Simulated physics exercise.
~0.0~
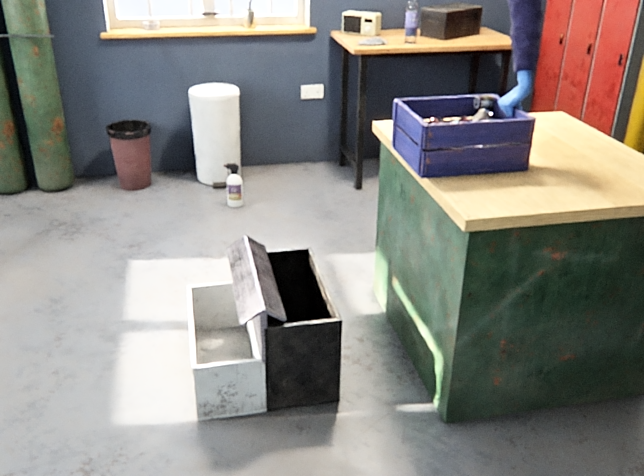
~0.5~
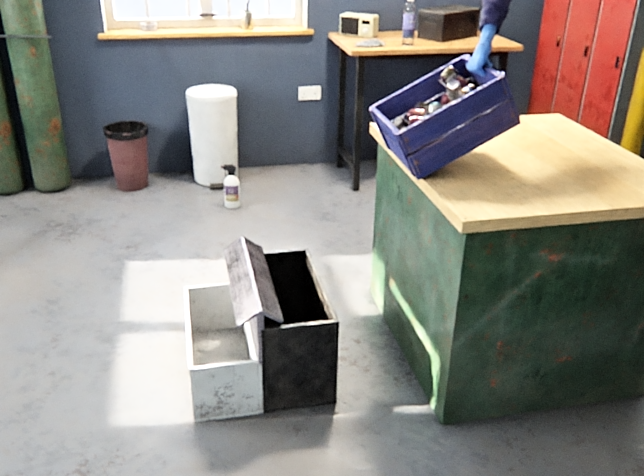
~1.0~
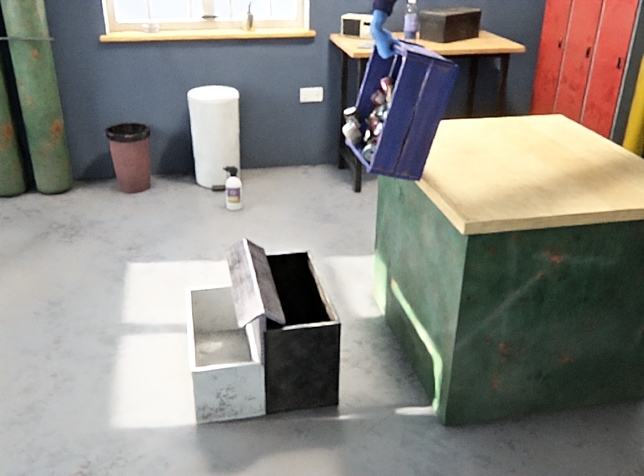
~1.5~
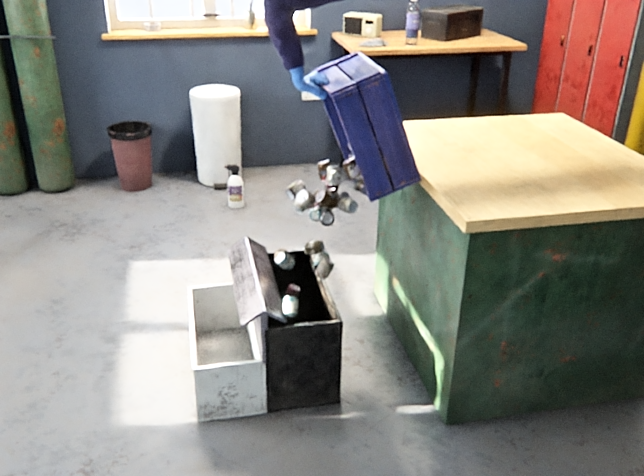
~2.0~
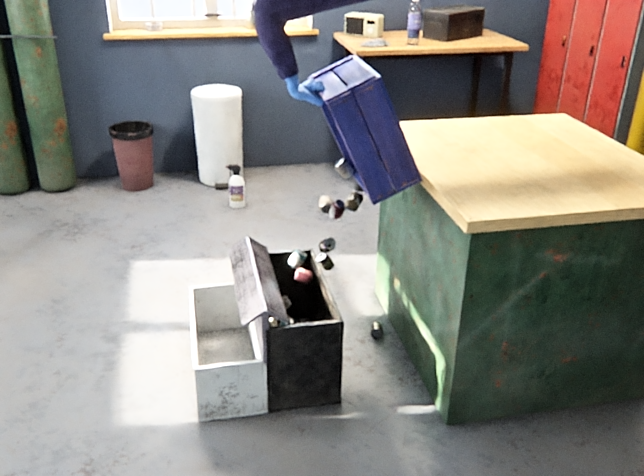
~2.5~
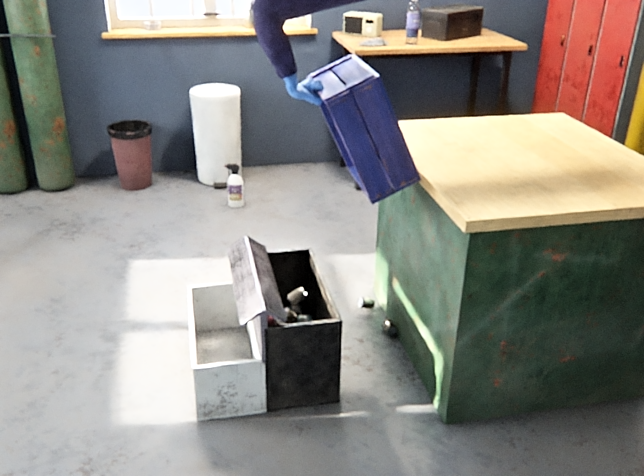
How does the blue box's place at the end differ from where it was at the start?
At the start the blue box sat upright on top of the bench, but by the end it was further left, held tipped over past the bench's edge with its open side facing down.
